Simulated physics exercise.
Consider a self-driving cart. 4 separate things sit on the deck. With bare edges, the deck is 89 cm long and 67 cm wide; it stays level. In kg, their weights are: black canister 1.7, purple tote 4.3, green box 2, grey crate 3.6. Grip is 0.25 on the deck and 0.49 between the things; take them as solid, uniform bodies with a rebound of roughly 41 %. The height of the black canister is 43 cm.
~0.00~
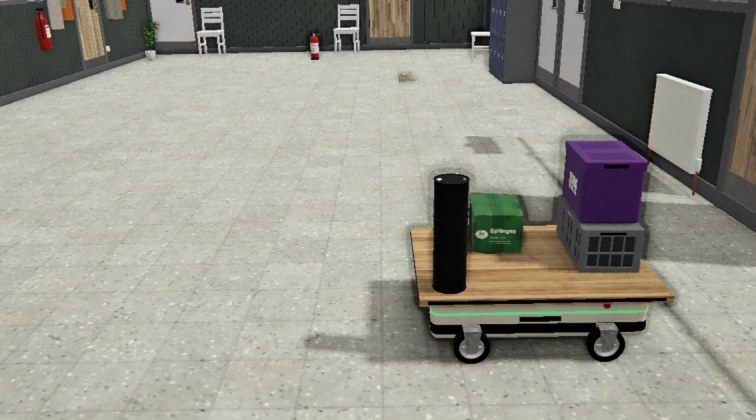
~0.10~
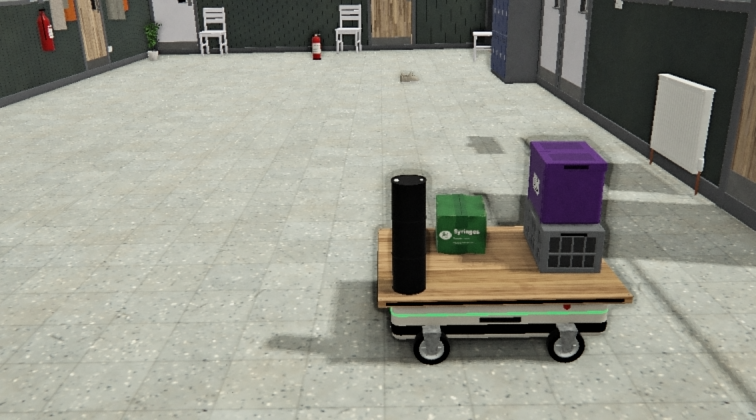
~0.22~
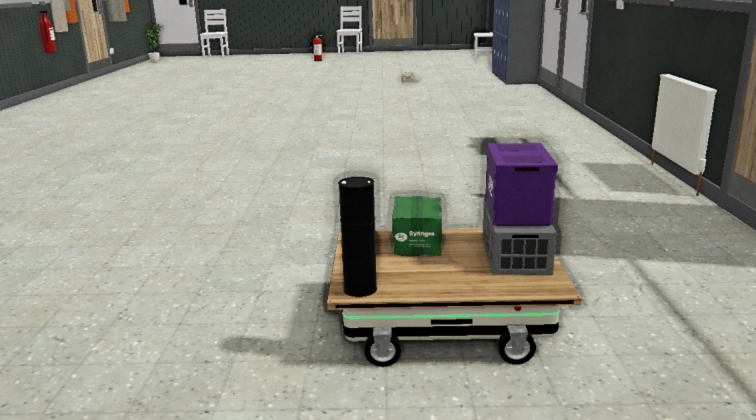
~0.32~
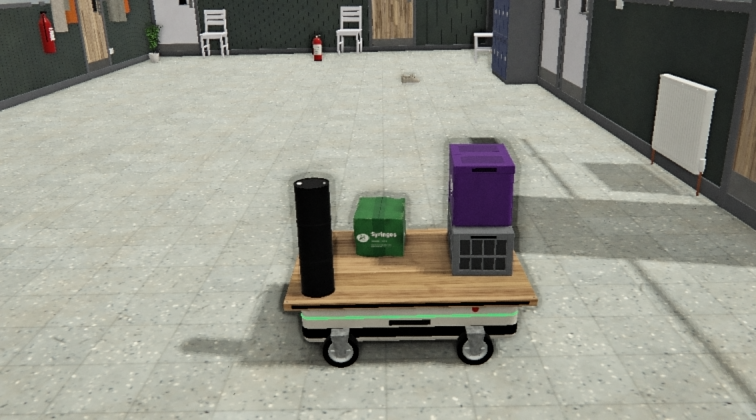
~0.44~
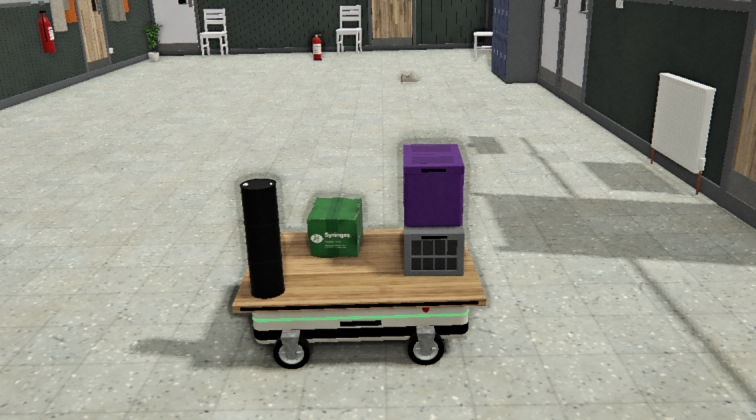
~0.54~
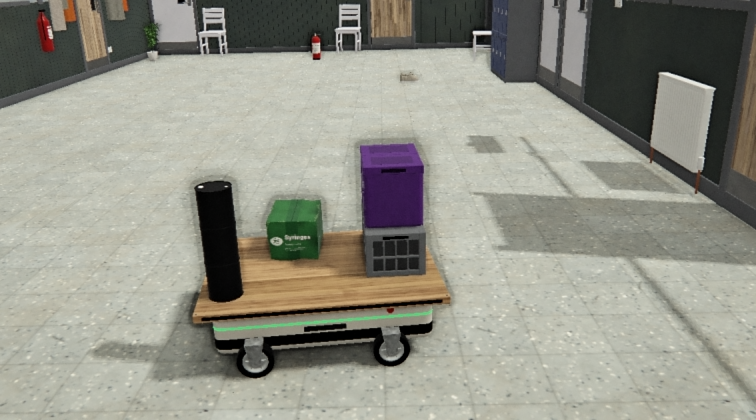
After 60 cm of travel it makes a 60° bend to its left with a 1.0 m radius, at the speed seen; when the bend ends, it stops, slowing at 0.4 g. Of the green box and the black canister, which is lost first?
The first of the two.
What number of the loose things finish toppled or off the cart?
The answer is 2.
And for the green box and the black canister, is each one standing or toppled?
Well, the green box tumbles down, and the black canister tumbles down.
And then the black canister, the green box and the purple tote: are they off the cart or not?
Well, the black canister does come off, the green box does come off, and the purple tote does not come off.
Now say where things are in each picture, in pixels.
In the first frame, 0 cm covered; green box (494, 223); black canister (450, 234).
In the second frame, 16 cm covered; purple tote (564, 182); grey crate (560, 232).
In the third frame, 35 cm covered; purple tote (519, 183); grey crate (516, 233).
In the fourth frame, 51 cm covered; purple tote (479, 184); grey crate (478, 234).
In the fifth frame, 70 cm covered; purple tote (432, 184); grey crate (432, 234).
In the sixth frame, 86 cm covered, turned 7°; green box (296, 229) slid 2 cm; black canister (220, 242) slid 5 cm.
After 0.84 s, 134 cm covered, turned 34°; black canister slid 29 cm near (83, 270); green box slid 16 cm near (161, 252).
After 1.14 s, 182 cm covered, turned 59°; green box now off the cart; black canister slid 49 cm; purple tote slid 5 cm.
After 1.44 s, 221 cm covered, turned 60°; black canister slid 49 cm; purple tote slid 8 cm; grey crate slid 7 cm.
After 1.84 s, 227 cm covered, turned 60°, stopped; black canister now off the cart; purple tote slid 23 cm; grey crate slid 22 cm.
By the end (2.2 s), off the cart, black canister and green box; not toppled but over 10 cm from the start, purple tote and grey crate. Green box went at 0.90 s; black canister went at 1.54 s.
